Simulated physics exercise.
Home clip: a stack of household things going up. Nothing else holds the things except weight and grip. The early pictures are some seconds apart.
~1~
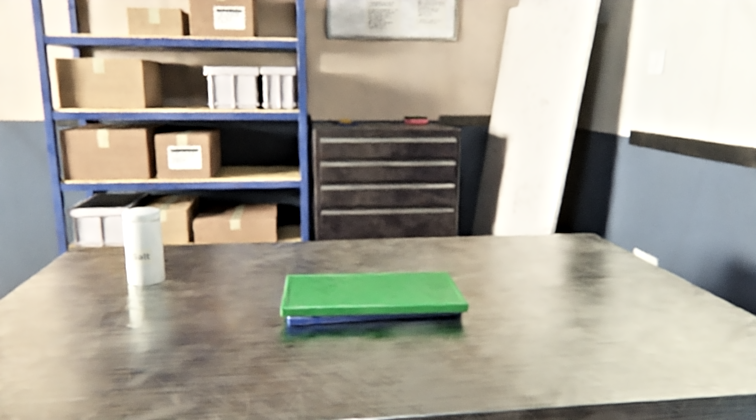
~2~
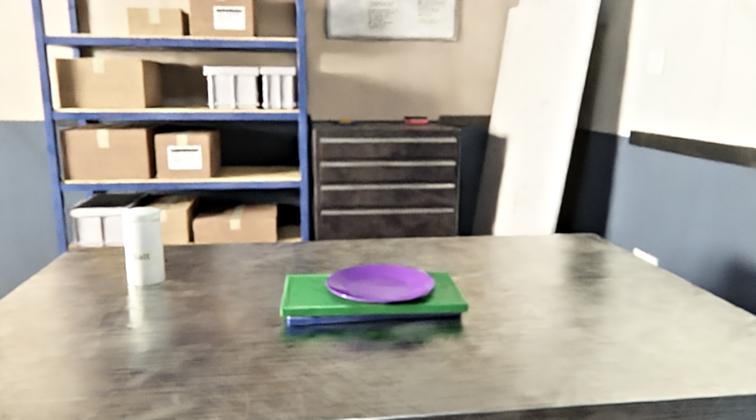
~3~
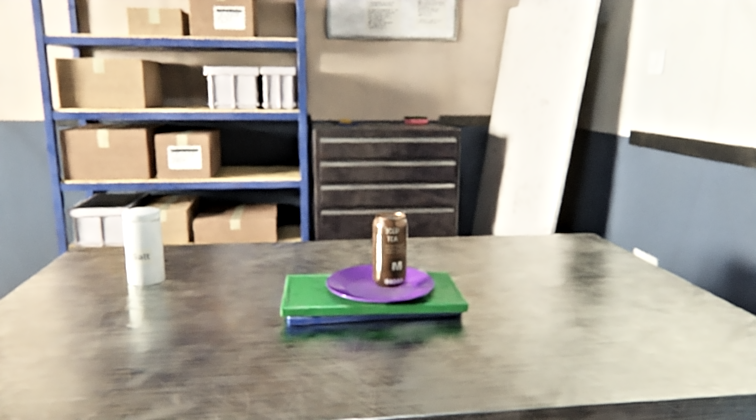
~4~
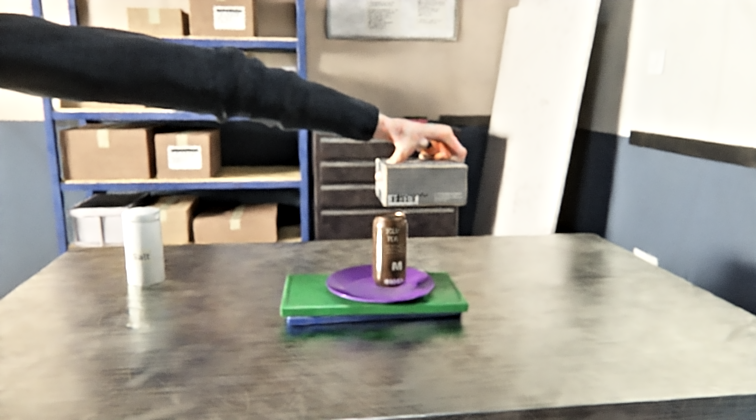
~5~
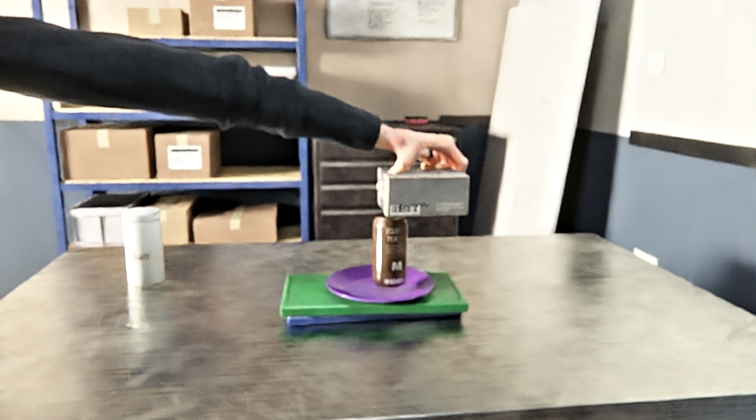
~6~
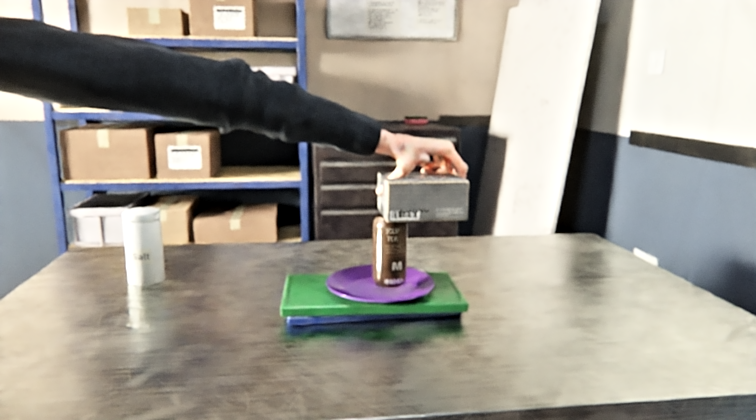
A green tray over a blue layer sits mid-table in a workshop-like room, seen from a fixed, front-on view slightly above the dark tabletop. A white jar stands at left, with blue shelving holding boxes and a dark drawer unit behind. A purple plate, then a brown can, appear stacked on the tray, and a dark-sleeved arm from the left lowers a grey box onto the can, still gripping it.
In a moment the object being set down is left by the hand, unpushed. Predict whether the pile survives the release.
It falls down.
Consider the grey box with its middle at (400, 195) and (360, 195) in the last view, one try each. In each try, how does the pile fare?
First attempt - it does not fall; second attempt - it comes down.
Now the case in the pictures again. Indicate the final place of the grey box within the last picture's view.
Near (508, 282).
Then, 0.30 s past the last view, grey box now fallen.
Then, 0.50 s past the last view, things are still on the move.
Then, 1.80 s past the last view, nothing new.
Finally, fallen, grey box; the other 5 still in place. Final places as the last picture's camera would see them, grey box near (508, 282). The pile comes apart.
